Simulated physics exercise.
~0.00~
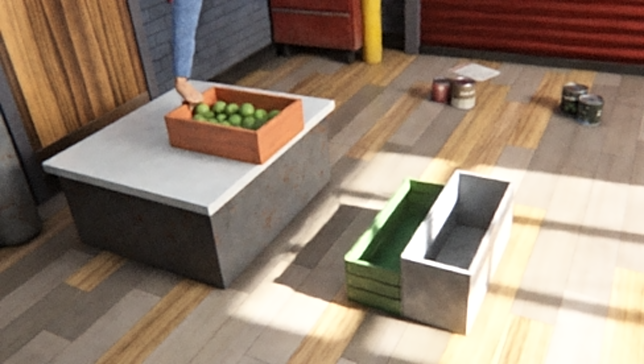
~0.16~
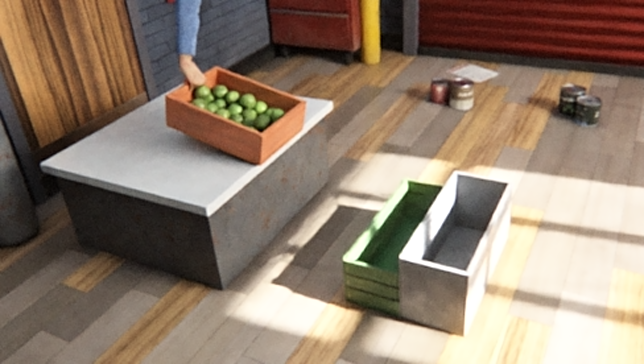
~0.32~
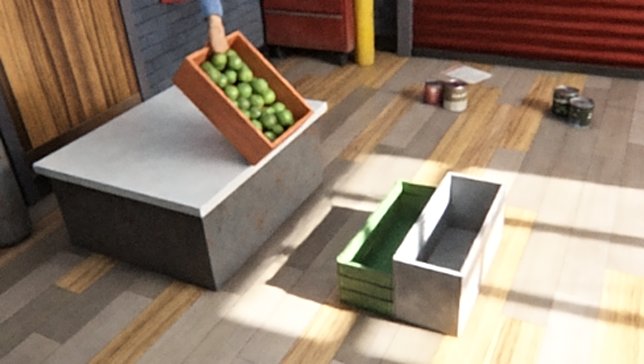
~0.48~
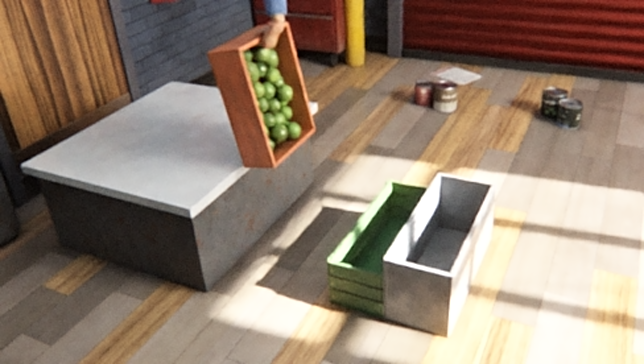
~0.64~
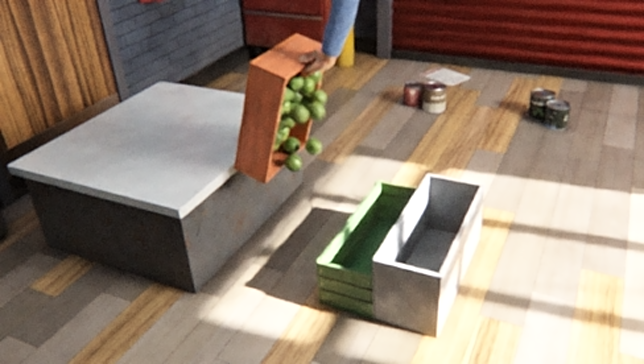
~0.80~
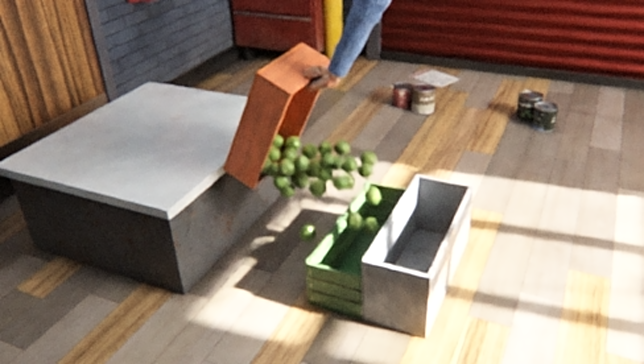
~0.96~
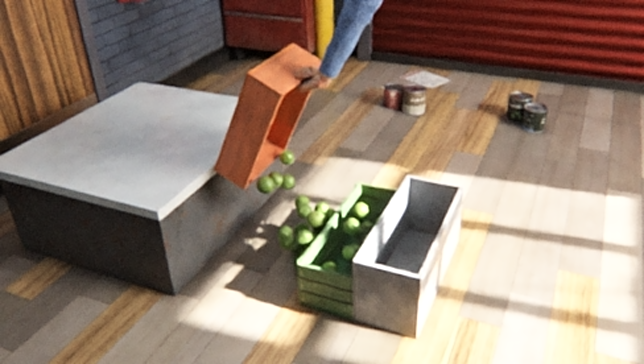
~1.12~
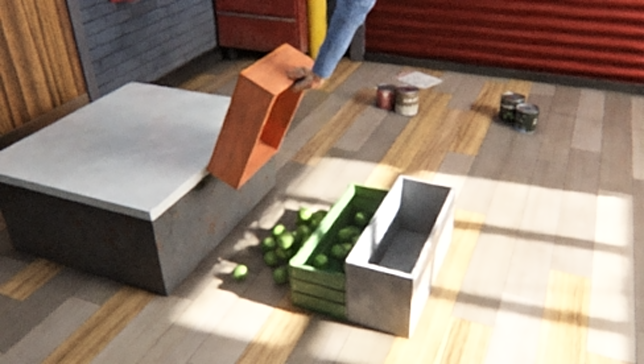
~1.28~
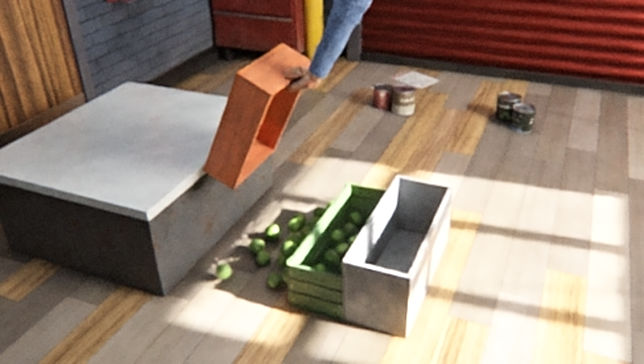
In the video, a hand tips an orange crate of green apples over the right edge of a bench, spilling them toward a green box beside a grey one. Some land in the green box, but most end up on the floor before it, while the emptied crate stays tilted.
